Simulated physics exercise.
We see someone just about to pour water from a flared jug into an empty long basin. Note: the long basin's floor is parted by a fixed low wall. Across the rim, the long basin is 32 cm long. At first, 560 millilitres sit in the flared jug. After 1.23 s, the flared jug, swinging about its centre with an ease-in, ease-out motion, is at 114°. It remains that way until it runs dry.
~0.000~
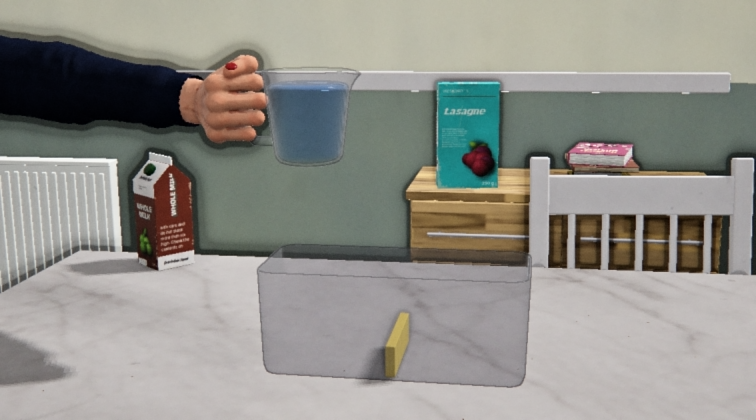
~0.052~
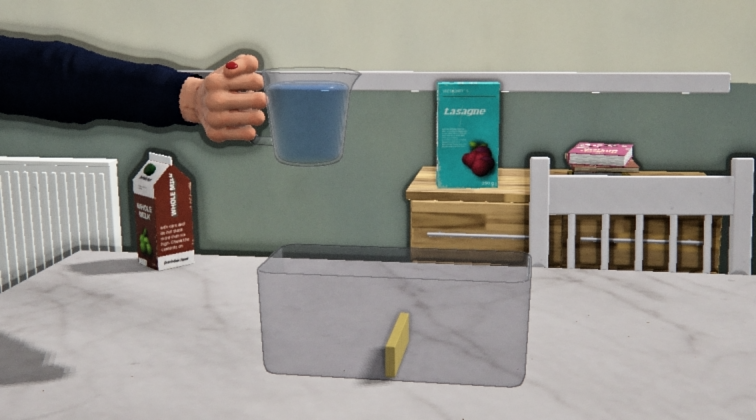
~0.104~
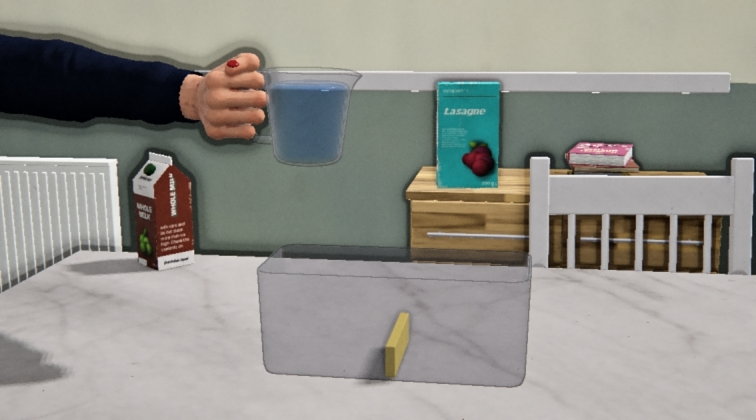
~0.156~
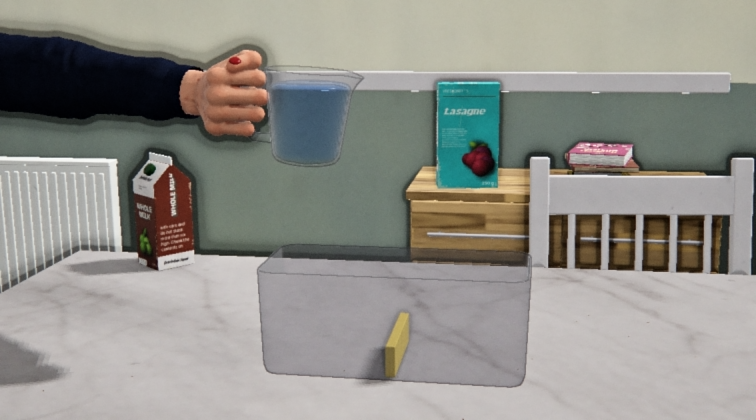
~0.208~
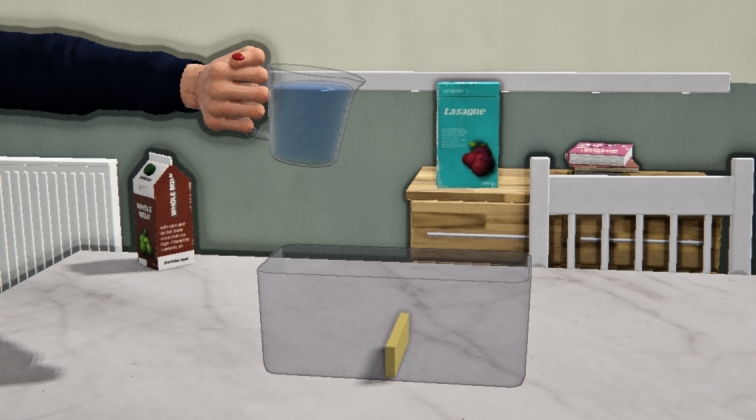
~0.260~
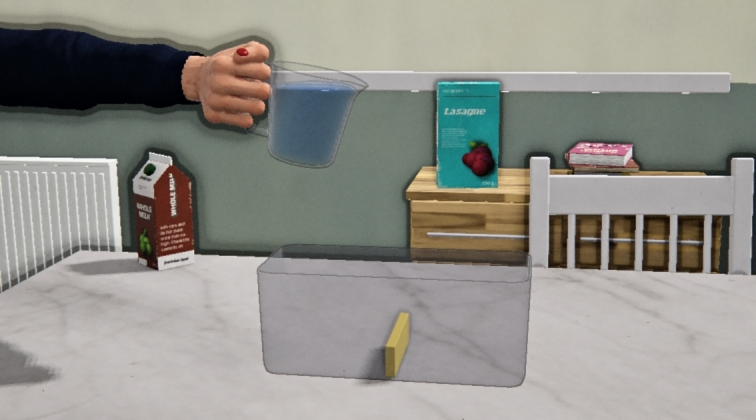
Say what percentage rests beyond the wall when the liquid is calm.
Roughly 86 per cent rests beyond the wall.
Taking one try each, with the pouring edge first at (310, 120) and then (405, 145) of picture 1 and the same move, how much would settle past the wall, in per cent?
First 5, then 95 per cent.
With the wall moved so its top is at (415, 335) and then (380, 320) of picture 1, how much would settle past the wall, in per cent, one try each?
Result: 75 per cent, then 95 per cent.
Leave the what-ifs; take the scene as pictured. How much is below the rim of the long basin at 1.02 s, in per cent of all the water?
Some 68 percent.
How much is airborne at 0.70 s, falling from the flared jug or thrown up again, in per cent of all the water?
About 22 per cent.
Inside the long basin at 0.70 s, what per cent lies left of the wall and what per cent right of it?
Left roughly 0 per cent, right roughly 7.
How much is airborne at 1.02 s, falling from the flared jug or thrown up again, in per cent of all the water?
About 20 percent.
Then, 0.70 s in, the tilt is 69° and 71 per cent is still to pour, 0 is left of the wall and 7 right of it.
Then, 1.02 s in, the tilt is 106° and 12 per cent is still to pour, 2 is left of the wall and 66 right of it.
Then, 1.36 s in, the tilt is 114° and 0 per cent is still to pour, 12 is left of the wall and 86 right of it.
Then, 1.73 s in, the tilt is 114° and 0 per cent is still to pour, 13 is left of the wall and 85 right of it.
Finally, 13 per cent lies left of the wall, 86 right of it and 1 outside.
